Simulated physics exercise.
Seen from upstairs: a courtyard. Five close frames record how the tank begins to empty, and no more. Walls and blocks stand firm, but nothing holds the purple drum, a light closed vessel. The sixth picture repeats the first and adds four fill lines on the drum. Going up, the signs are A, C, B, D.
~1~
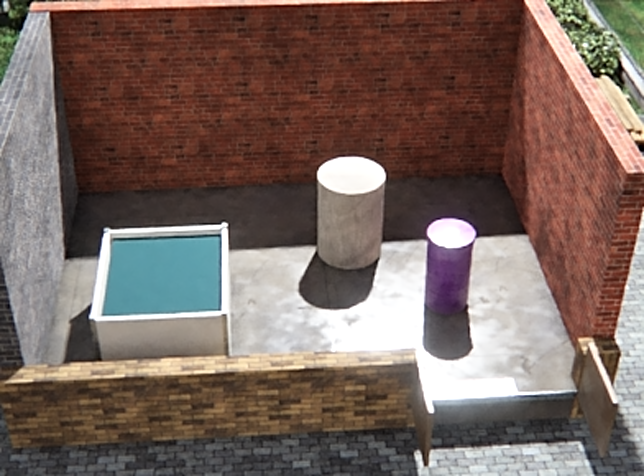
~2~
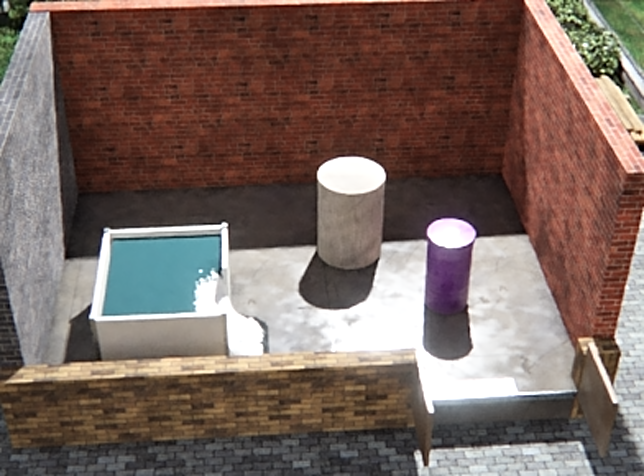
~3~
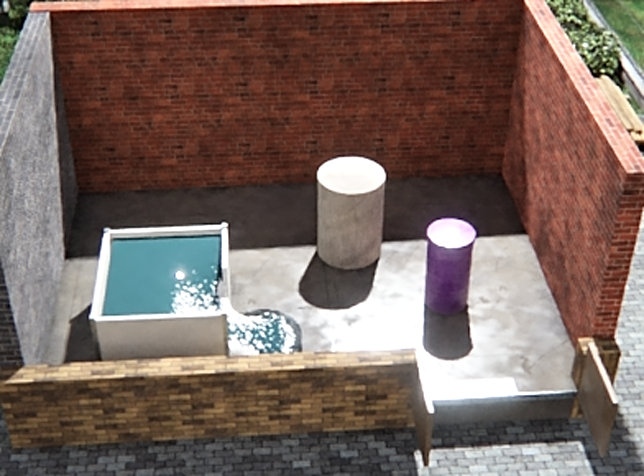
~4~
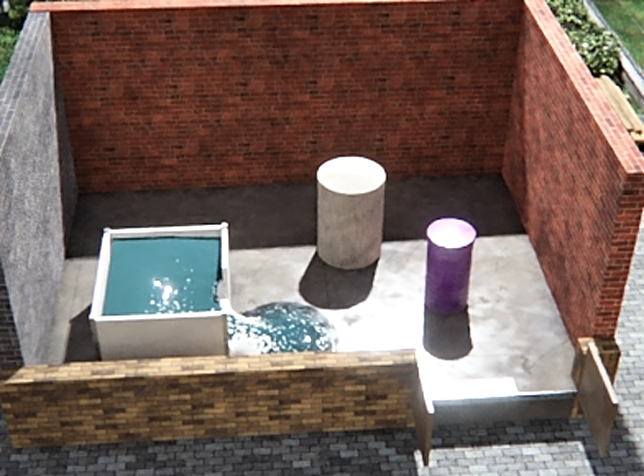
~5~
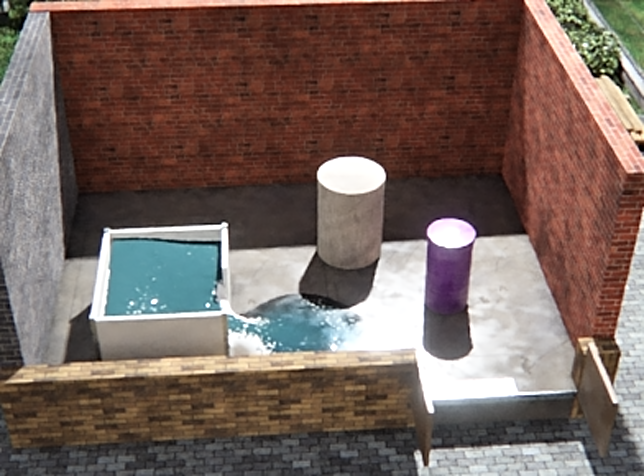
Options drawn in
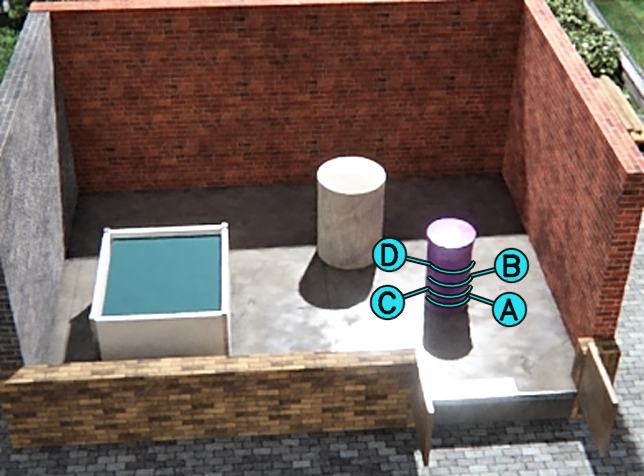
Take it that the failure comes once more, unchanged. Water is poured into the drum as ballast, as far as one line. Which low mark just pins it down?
Level C just does it.
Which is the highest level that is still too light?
It is A.
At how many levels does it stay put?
Three of the four.
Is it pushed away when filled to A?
Yes.
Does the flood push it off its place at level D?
No, that is safe.
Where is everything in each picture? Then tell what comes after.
Lid of the purple drum at (452, 233); tank full, its middle at (163, 276); open gate at (497, 346).
Water covers 2 % of the ground and is seen nearest the drum at (254, 323).
Water covers 3 % of the ground and is seen nearest the drum at (289, 328).
Water covers 6 % of the ground and is seen nearest the drum at (322, 321).
Lid of the purple drum at (452, 233); water covers 9 % of the ground and is seen nearest the drum at (350, 316).
On the marked copy, A at (451, 305); B at (453, 285); C at (451, 297); D at (454, 272); from the bottom up A, C, B, D.
With A, it is pushed about its own width away.
With B, it does not move.
With C, it does not move.
With D, it does not move.
